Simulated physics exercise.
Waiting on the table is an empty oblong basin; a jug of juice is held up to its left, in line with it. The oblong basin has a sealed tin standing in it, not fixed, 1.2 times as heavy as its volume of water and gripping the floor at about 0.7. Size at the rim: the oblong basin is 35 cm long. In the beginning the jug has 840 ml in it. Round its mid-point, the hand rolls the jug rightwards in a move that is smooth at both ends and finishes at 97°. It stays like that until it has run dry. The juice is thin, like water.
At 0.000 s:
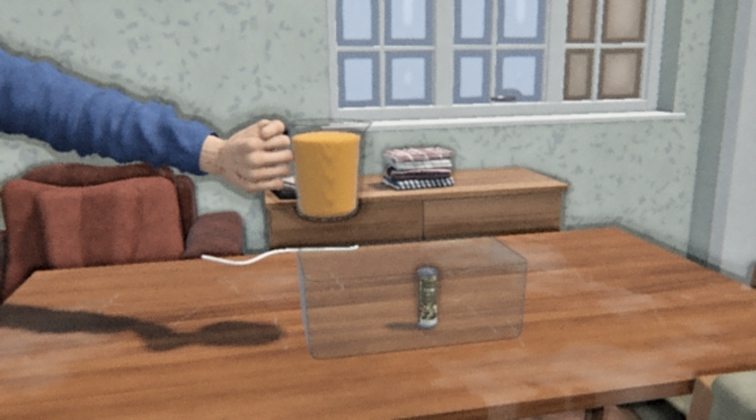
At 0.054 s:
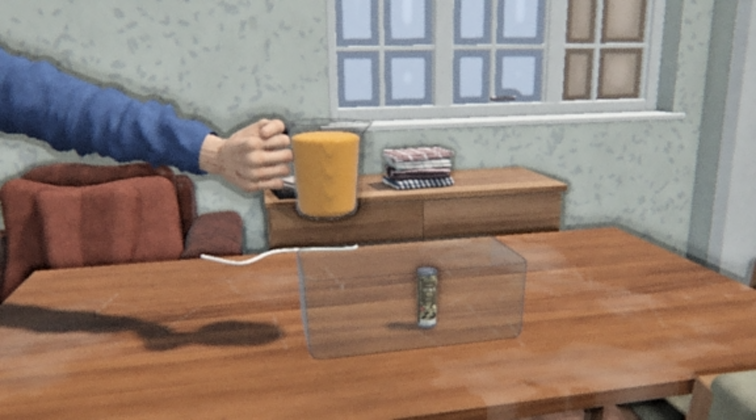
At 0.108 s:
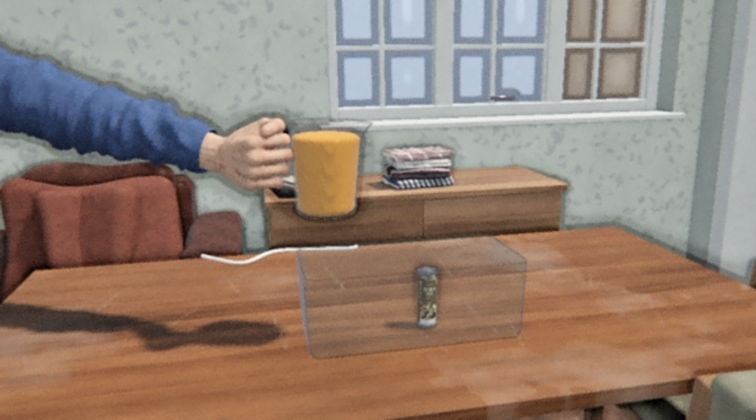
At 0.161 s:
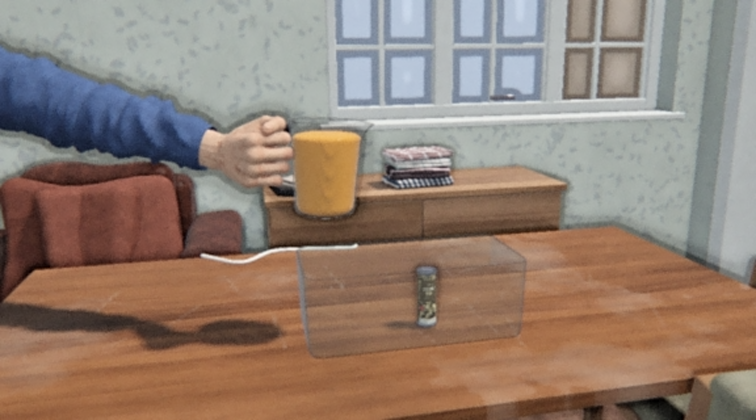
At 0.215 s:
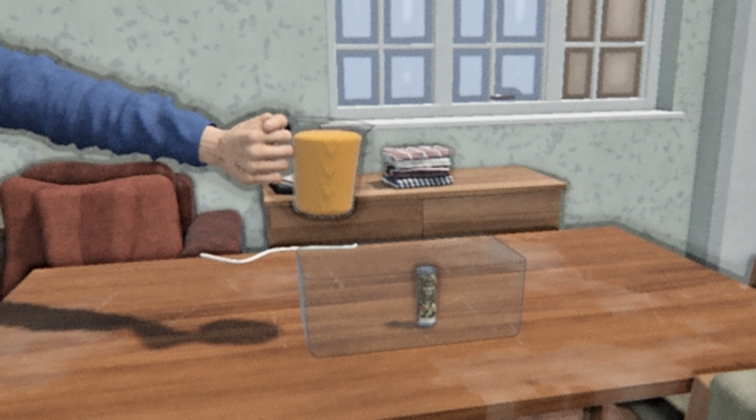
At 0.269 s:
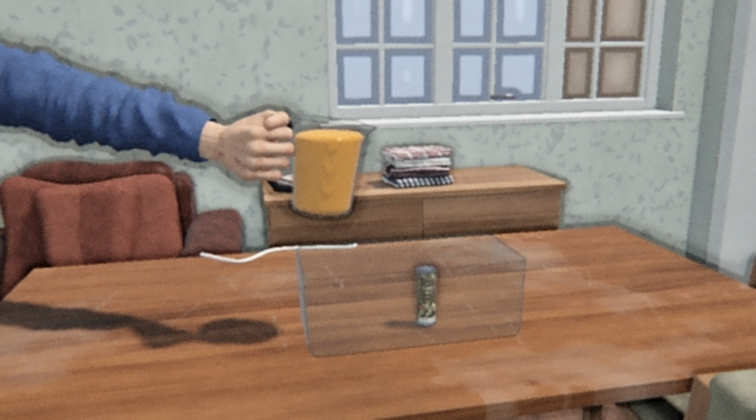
The video shows a hand in a blue sleeve holding a jug of orange juice above a wooden table, near a clear oblong basin and a small tin. The jug stays nearly still, then leans slightly to the right.
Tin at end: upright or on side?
It tips over.
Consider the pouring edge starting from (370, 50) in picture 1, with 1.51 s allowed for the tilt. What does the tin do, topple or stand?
Then the tin remains standing.
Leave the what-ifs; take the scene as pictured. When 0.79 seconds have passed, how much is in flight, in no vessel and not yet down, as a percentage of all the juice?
My guess is roughly 10 %.
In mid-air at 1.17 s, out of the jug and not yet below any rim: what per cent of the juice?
In-air share: About 16 %.
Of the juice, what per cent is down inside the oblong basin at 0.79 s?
Close to 2 in a hundred.
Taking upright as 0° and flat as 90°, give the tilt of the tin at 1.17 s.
Roughly 0°.
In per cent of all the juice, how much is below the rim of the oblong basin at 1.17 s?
36 %, more or less.
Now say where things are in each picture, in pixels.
In the first picture, it leans 0°; its right rim is at (373, 122); the juice meets the walls at (291, 138) and (360, 136); the oblong basin's rim runs from (301, 265) to (509, 249); the tin's top is at (427, 274).
In the second picture, it leans 0°; its right rim is at (372, 122); the juice meets the walls at (291, 138) and (358, 135).
In the third picture, it leans 1°; its right rim is at (373, 122); the juice meets the walls at (291, 137) and (359, 135).
In the fourth picture, it leans 3°; its right rim is at (374, 123); the juice meets the walls at (291, 136) and (360, 135).
In the fifth picture, it leans 5°; its right rim is at (375, 124); the juice meets the walls at (292, 136) and (361, 135).
In the sixth picture, it leans 7°; its right rim is at (377, 126); the juice meets the walls at (293, 136) and (363, 134).
Then, 0.79 s in, the tilt is 52° and 89 per cent is still to pour; the tin stands where it began.
Then, 1.17 s in, the tilt is 86° and 46 per cent is still to pour; the tin stands where it began.
Then, 1.58 s in, the tilt is 97° and 7 per cent is still to pour; the tin leans 27°.
Then, 2.01 s in, the tilt is 97° and 0 per cent is still to pour; the tin lies on its side.
Finally, the tin lies on its side.
